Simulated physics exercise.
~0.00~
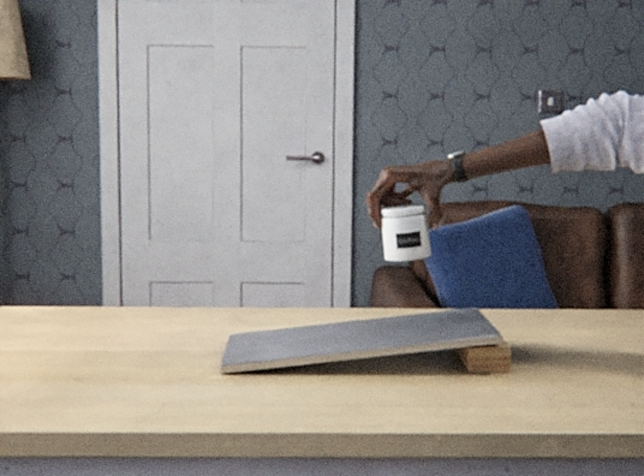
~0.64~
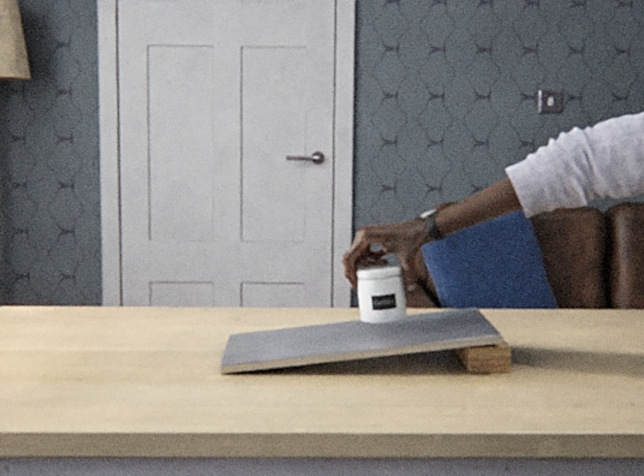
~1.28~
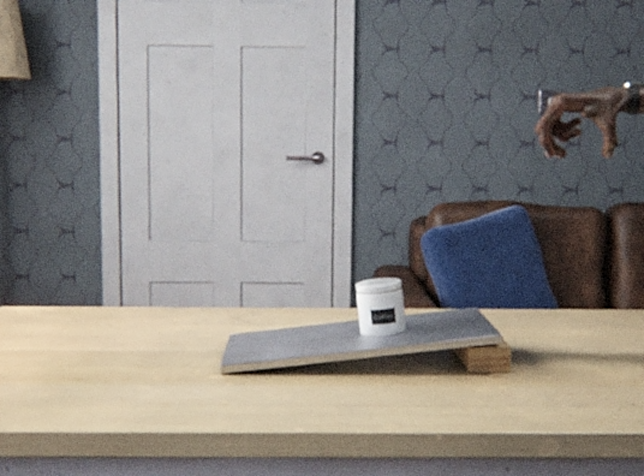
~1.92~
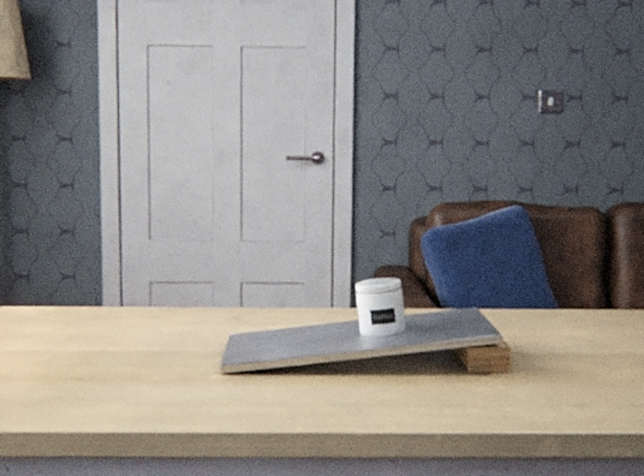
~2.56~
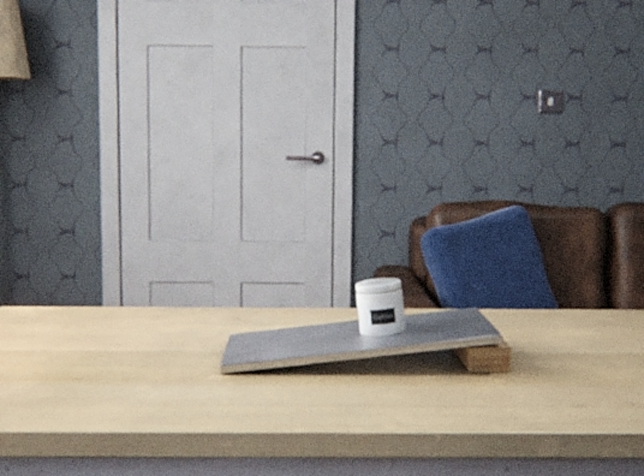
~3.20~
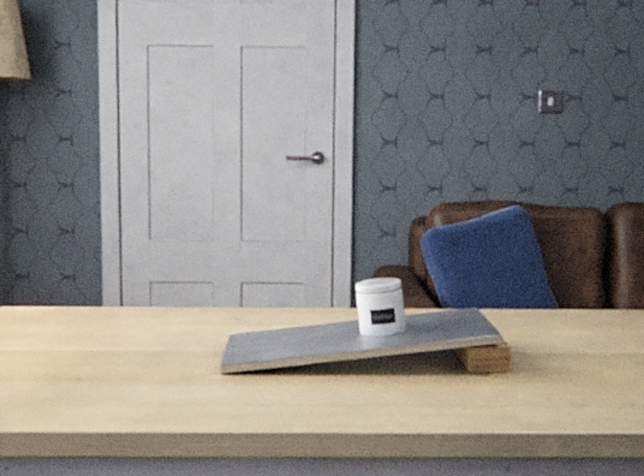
A hand lowers a white jar onto a sloping board, lets go, and it stays put.
